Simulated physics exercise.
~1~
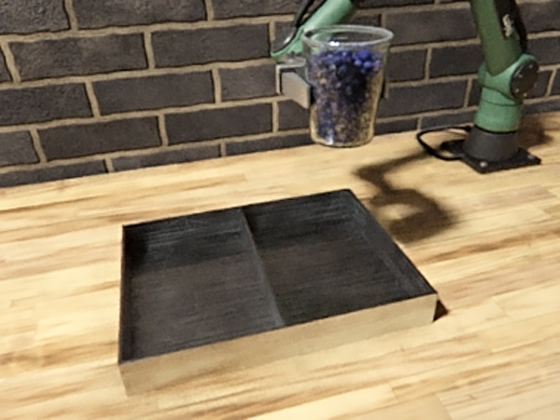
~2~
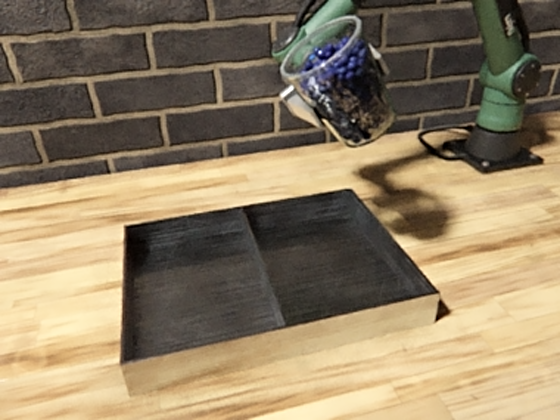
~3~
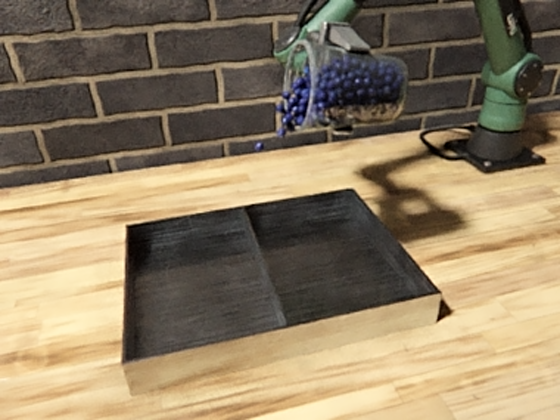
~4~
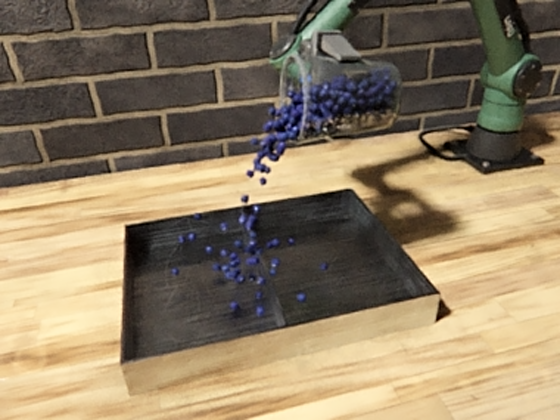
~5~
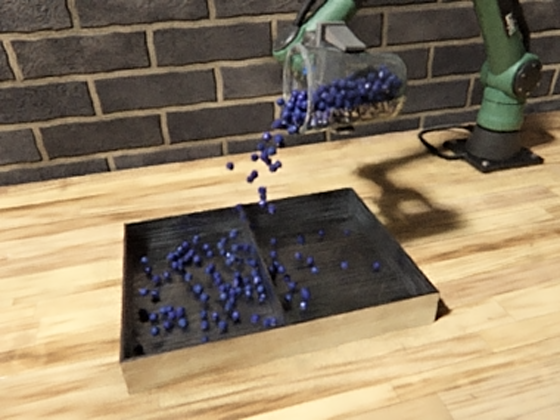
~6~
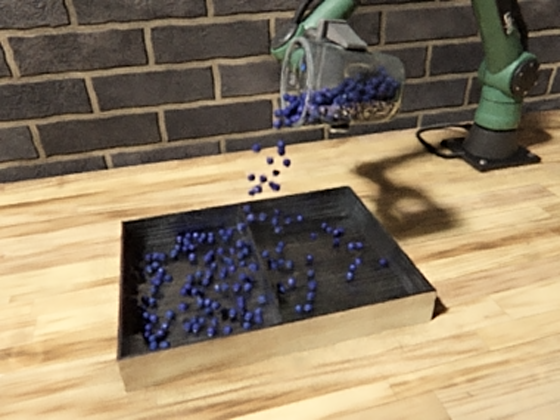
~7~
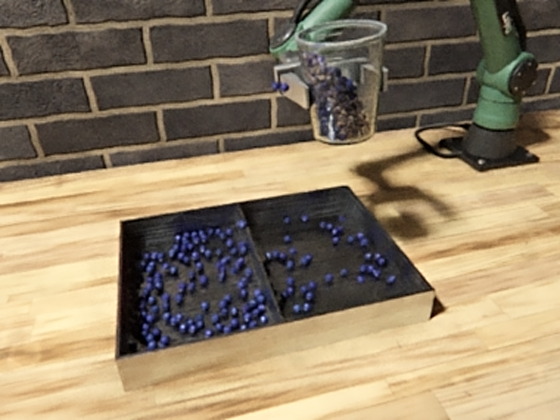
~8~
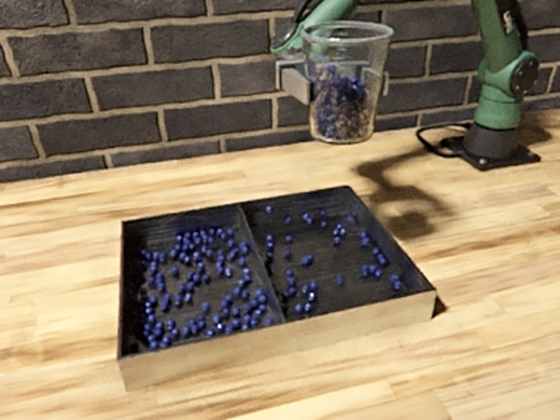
On a wooden tabletop by a brick wall, a green robot arm tips a clear beaker, spilling blue beads into a divided tray, then rights it half full.
